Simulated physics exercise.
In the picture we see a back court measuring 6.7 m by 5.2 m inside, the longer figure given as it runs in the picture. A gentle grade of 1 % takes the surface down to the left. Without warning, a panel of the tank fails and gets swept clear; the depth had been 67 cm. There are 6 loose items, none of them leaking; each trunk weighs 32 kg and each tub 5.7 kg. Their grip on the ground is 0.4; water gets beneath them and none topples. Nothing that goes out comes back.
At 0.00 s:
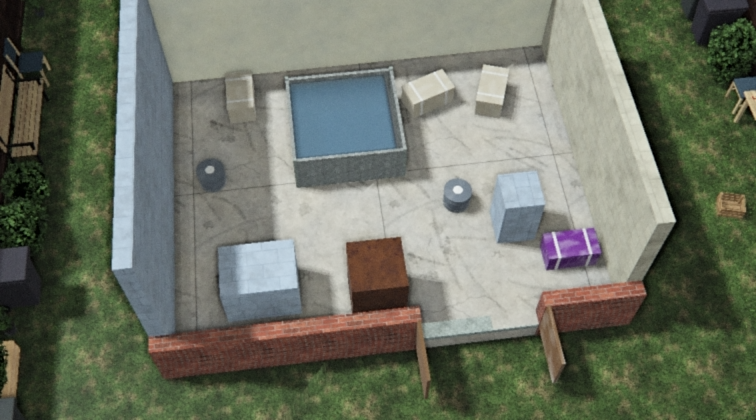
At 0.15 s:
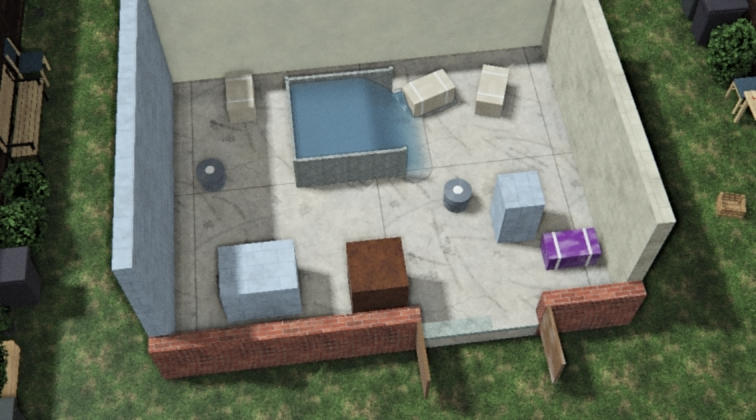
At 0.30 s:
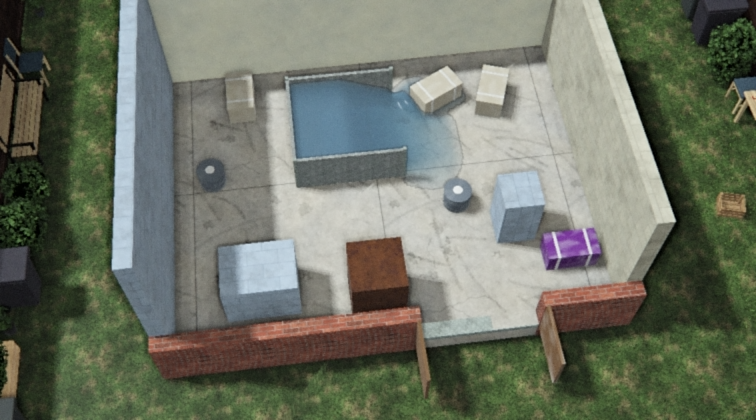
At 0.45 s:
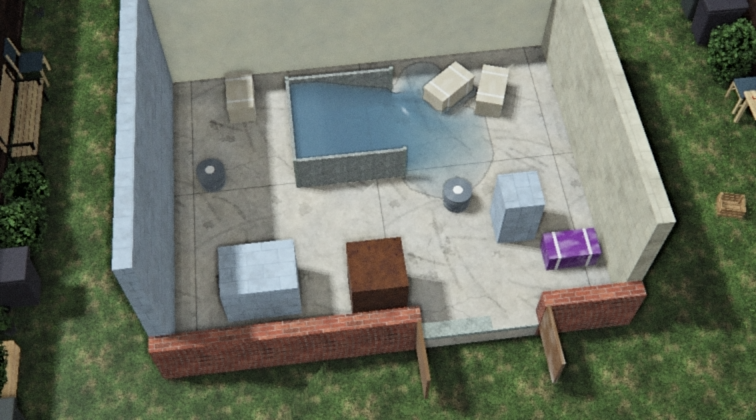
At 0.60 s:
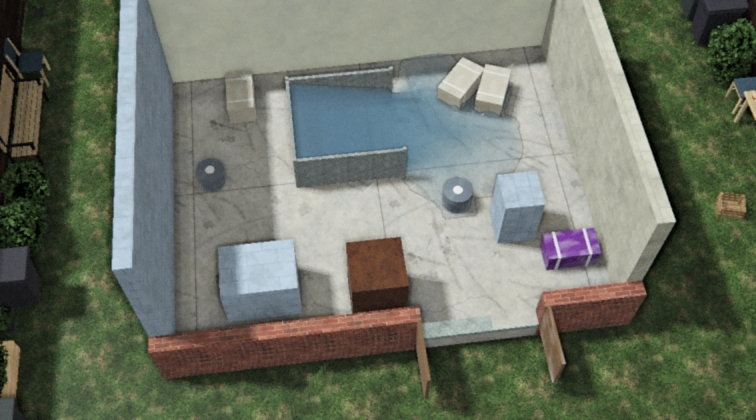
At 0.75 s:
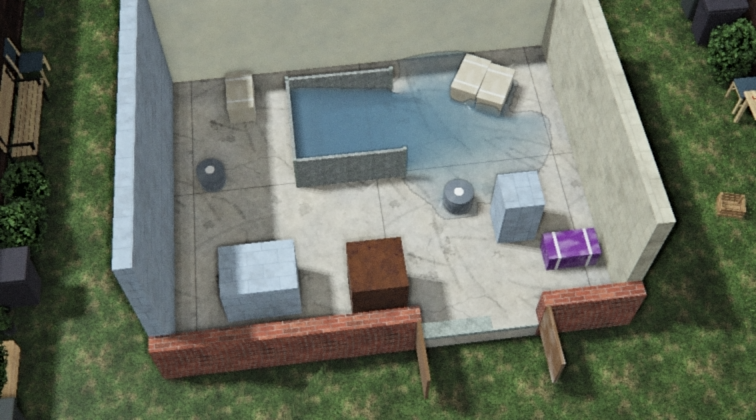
The clip opens on a walled court with a full rectangular tank, pale crates, blocks and a purple trunk. The tank's right side gives way and water spreads rightward across the floor, turning the nearest crate and pushing it against its neighbour, which then shifts slightly, while the trunk stays put.
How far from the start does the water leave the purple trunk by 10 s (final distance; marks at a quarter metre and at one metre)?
It gets well displaced.
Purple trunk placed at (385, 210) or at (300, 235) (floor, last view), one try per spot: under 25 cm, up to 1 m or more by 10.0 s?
One after the other: It stays more or less still, and then it stays more or less still.
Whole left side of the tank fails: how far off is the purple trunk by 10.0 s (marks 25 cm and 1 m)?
Well, the purple trunk keeps its spot.
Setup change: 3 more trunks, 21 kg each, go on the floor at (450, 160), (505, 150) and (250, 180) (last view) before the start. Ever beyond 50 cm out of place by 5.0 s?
In sequence: Goes beyond; goes beyond; stays within.
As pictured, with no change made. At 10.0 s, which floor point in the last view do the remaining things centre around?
It sits at about (365, 184).
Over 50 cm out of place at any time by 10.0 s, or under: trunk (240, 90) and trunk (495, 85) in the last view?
The first never reached the threshold, and the second topped the threshold.
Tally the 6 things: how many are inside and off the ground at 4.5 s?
Tally: 3 of them.
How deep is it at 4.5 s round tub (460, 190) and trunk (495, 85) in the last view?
First roughly 10 cm, second roughly 10 cm.
After 2.0 s the purple trunk is near (571, 249), 0.1 m from its start, aground; 0 of 6 are out; 2 afloat.
After 4.5 s the purple trunk is near (437, 313), 2.4 m from its start, aground; 0 of 6 are out; 3 afloat.
After 7.0 s the purple trunk is near (437, 315), 2.4 m from its start, aground; 0 of 6 are out; 1 afloat.
After 10.0 s the purple trunk is near (437, 315), 2.4 m from its start, aground; 0 of 6 are out; 2 afloat.
